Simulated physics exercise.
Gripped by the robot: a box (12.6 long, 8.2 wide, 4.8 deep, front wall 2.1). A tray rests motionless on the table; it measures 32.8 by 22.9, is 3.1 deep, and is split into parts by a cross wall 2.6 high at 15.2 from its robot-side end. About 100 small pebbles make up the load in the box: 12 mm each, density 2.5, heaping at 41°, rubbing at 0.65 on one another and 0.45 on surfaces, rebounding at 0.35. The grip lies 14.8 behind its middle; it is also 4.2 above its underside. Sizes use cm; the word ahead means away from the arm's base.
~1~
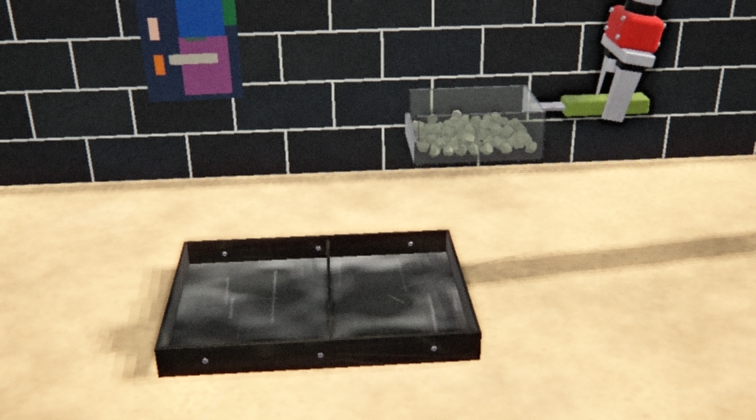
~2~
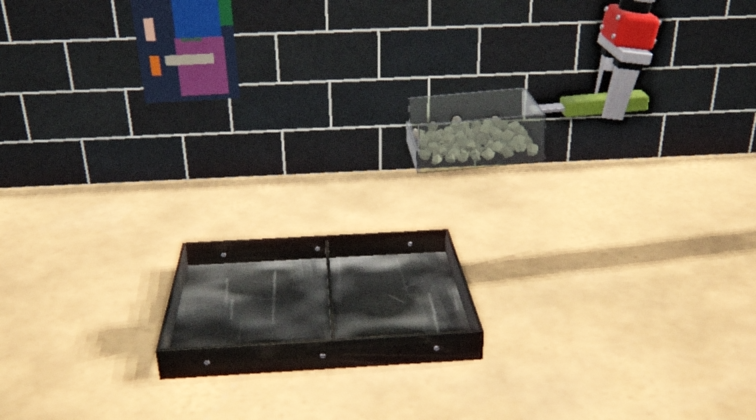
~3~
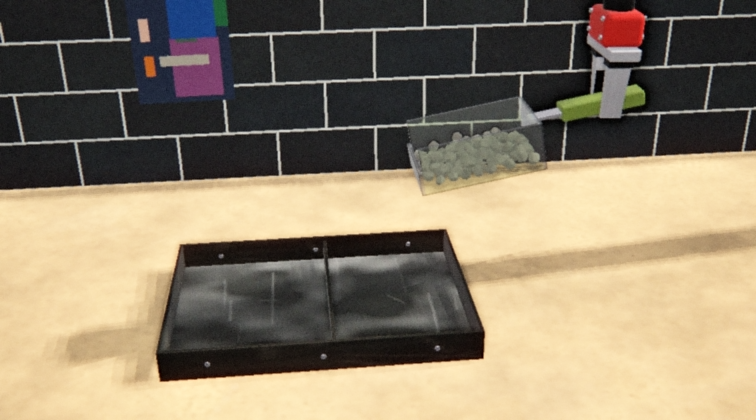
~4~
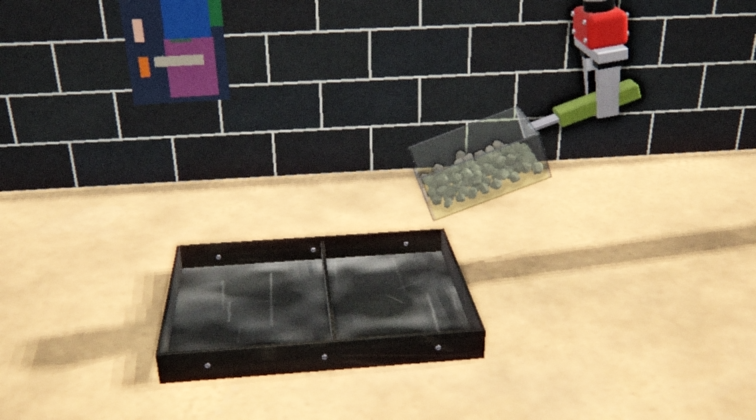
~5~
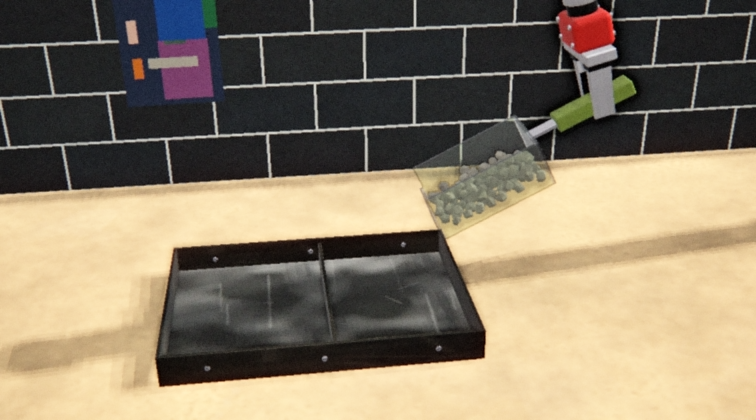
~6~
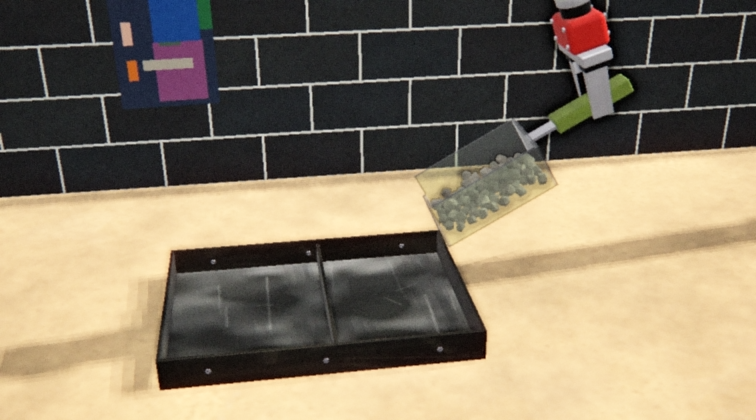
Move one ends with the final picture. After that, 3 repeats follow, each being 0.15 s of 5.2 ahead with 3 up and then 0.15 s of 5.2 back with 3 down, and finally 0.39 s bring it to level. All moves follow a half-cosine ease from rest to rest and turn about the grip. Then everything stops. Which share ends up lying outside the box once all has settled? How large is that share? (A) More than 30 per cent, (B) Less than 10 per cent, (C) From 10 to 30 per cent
More than 30 per cent.
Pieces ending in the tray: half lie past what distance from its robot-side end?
The catch is centred some 10 cm from the robot-side end.
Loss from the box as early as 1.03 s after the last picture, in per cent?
50 %.
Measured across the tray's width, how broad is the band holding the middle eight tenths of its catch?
The central eight tenths of the catch cover around 10 cm crosswise.
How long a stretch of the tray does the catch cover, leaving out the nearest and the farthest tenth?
10 cm.
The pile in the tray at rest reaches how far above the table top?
When it all comes to rest, you'd measure around 2.0 cm up from the table.
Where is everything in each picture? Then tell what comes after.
The box floor at (472, 143), level; upper third of the load around (462, 127), from x 415 to 530, top at y 115; 96 in the box, in the first frame.
The box floor at (473, 148), tilted 3° forward; upper third of the load around (470, 135), from x 415 to 530, top at y 120, in the second frame.
The box floor at (476, 163), tilted 10° forward; upper third of the load around (496, 147), from x 420 to 535, top at y 130, in the third frame.
The box floor at (482, 179), tilted 19° forward; upper third of the load around (510, 159), from x 425 to 535, top at y 145, in the fourth frame.
The box floor at (488, 192), tilted 26° forward; upper third of the load around (513, 169), from x 435 to 540, top at y 155, in the fifth frame.
The box floor at (491, 197), tilted 29° forward; upper third of the load around (515, 172), from x 435 to 540, top at y 160; 96 in the box, in the sixth frame.
Then, 0.52 s on, tilted 29° forward, highest piece 17 above the table; 72 in the box, 18 in the robot-side part, 1 in the far-side part, 5 in flight or on a rim.
Then, 1.03 s on, tilted 22° forward, highest piece 16 above the table; 49 in the box, 44 in the robot-side part, 2 in the far-side part, 1 in flight or on a rim.
Then, 1.49 s on, level, highest piece 22 above the table; 49 in the box, 45 in the robot-side part, 2 in the far-side part.
Then, 2.54 s on, level, highest piece 22 above the table; 49 in the box, 45 in the robot-side part, 2 in the far-side part.
In the end, 49 in the box, 45 in the robot-side part, 2 in the far-side part. That is 49 % outside the box.
